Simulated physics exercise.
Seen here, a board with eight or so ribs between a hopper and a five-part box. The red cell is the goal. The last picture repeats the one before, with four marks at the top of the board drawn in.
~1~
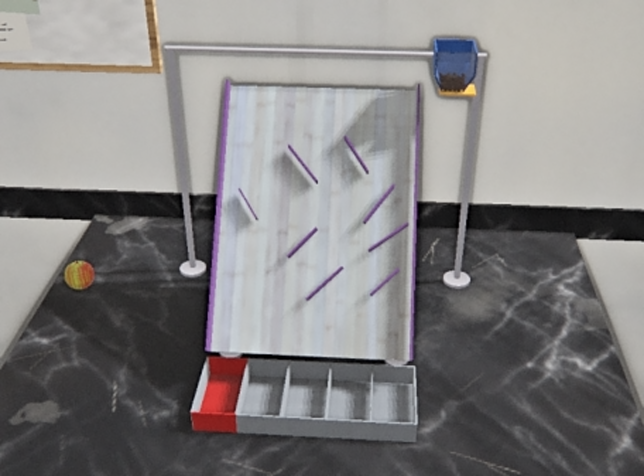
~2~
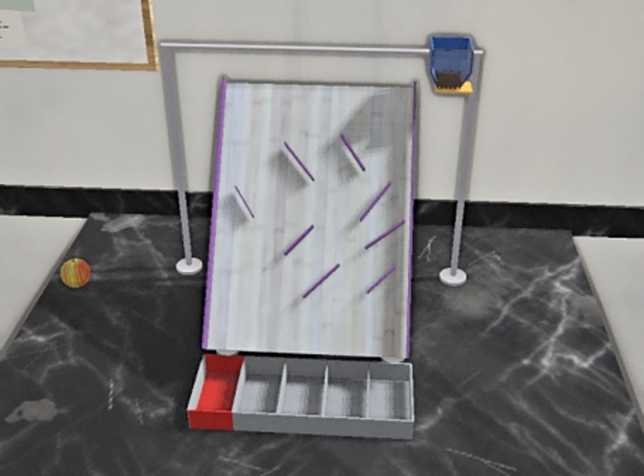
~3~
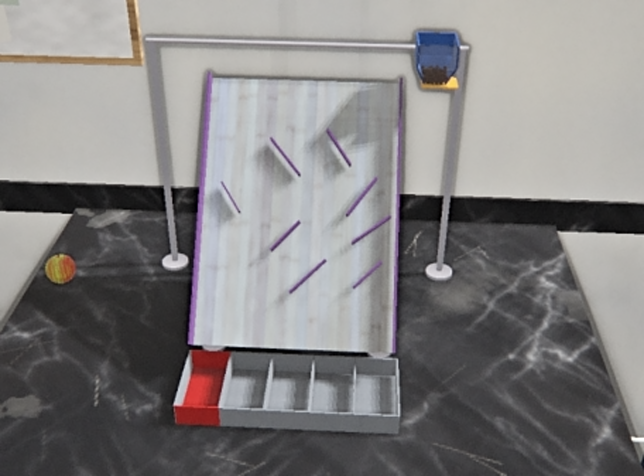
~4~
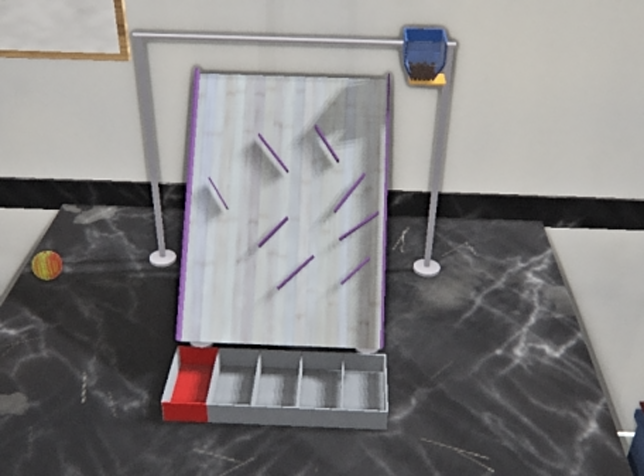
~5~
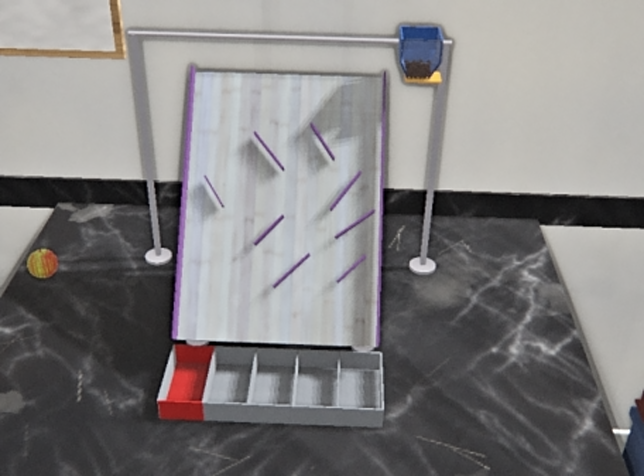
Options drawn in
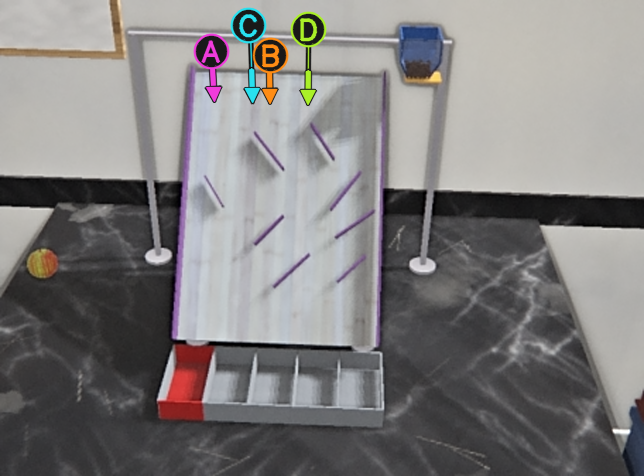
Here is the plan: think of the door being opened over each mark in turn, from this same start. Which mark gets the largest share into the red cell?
A works best here.
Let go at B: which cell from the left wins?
The fourth.
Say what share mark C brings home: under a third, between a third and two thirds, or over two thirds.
Under a third.
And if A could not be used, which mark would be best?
D it is.
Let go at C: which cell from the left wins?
The second.
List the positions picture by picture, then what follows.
In the first picture, hopper at (452, 84), allspice berries, door shut.
In the second picture, ribs (285, 142) to (313, 178), (341, 133) to (364, 168), (235, 186) to (252, 215).
In the third picture, ribs (347, 214) to (377, 177), (270, 249) to (299, 220), (352, 243) to (391, 215).
In the fourth picture, ribs (277, 288) to (313, 255), (342, 283) to (369, 257).
In the fifth picture, red cell at (181, 409), number 1 of 5 from the left.
On the marked copy, mark A meets the board at (214, 96); mark B meets the board at (270, 98); mark C meets the board at (252, 97); mark D meets the board at (308, 99).
For mark A, about a third in the red cell, about a third in other cells, about a quarter outside the box.
For mark B, a stray few in the red cell, most in other cells, about a quarter outside the box.
For mark C, a stray few in the red cell, about two thirds in other cells, about a quarter outside the box.
For mark D, about a quarter in the red cell, most in other cells.
